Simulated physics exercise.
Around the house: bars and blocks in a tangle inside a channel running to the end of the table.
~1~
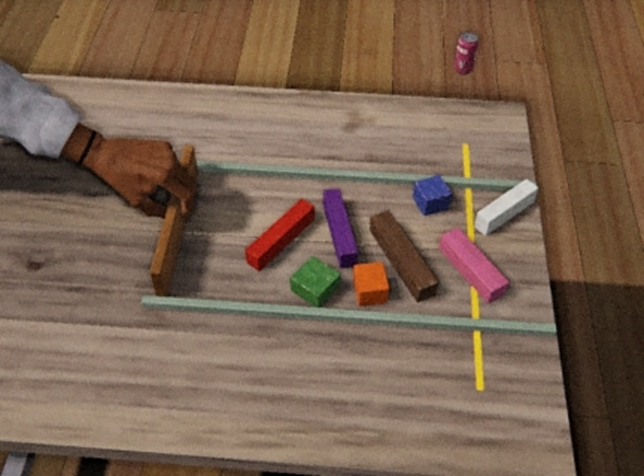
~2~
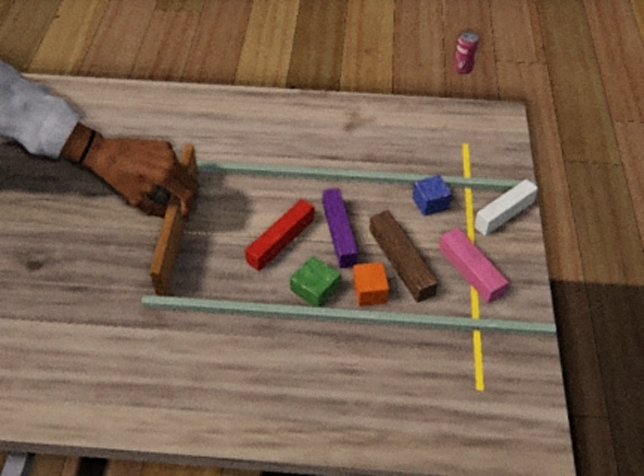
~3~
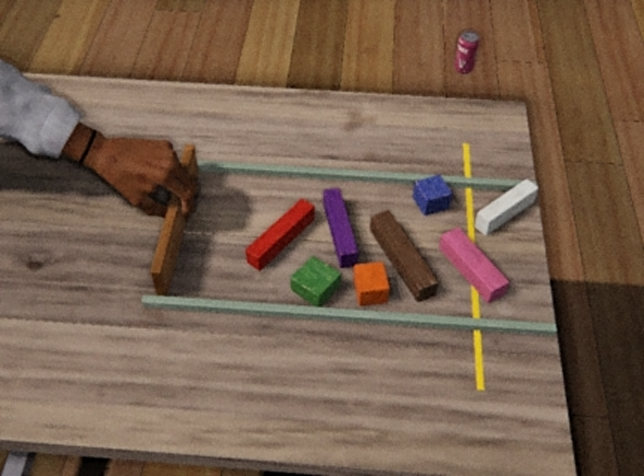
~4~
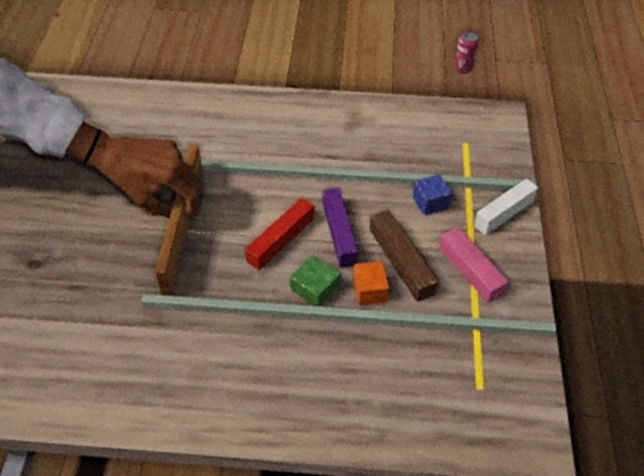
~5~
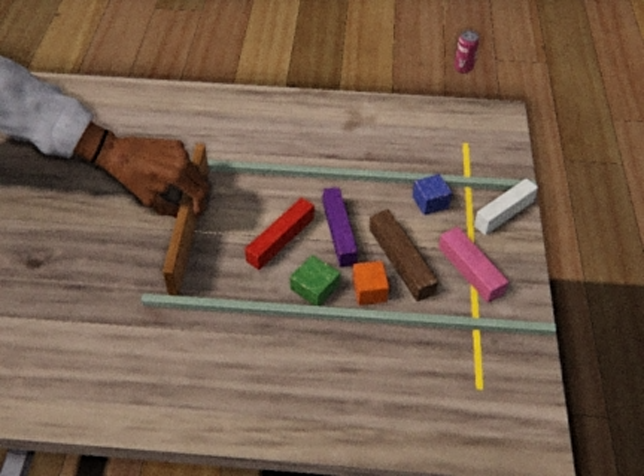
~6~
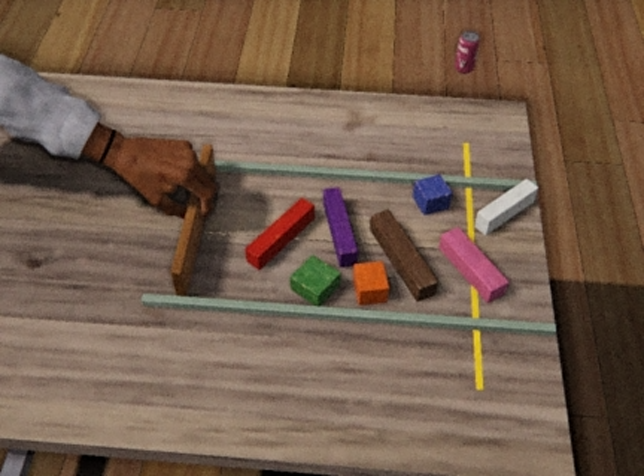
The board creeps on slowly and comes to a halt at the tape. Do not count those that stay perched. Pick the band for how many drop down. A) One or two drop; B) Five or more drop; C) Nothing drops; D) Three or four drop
Answer: A.
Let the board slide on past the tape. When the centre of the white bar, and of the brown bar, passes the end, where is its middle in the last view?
About (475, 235), and about (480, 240) for the other.
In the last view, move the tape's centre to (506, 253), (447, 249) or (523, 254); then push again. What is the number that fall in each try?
Taken one after another, the numbers are 4, 0 and 5.
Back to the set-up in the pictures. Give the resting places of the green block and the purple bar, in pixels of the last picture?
The green block stops around (497, 301); the purple bar around (500, 239).
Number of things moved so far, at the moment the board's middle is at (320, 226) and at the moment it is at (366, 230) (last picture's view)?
4 at one spot and 5 at the other.
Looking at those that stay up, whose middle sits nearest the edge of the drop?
Result: The white bar.
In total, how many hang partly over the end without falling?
I count 2 overhanging.
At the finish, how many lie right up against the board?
That number would be 3.
Soon after, none off yet; white bar at rest near (507, 207); pink stick at rest near (473, 264); blue block at rest near (432, 195).
Then, none off yet; white bar at rest near (507, 207); pink stick moving near (480, 263); blue block moving near (436, 194).
At rest, the number that fall off is one or two; fallen, pink stick.
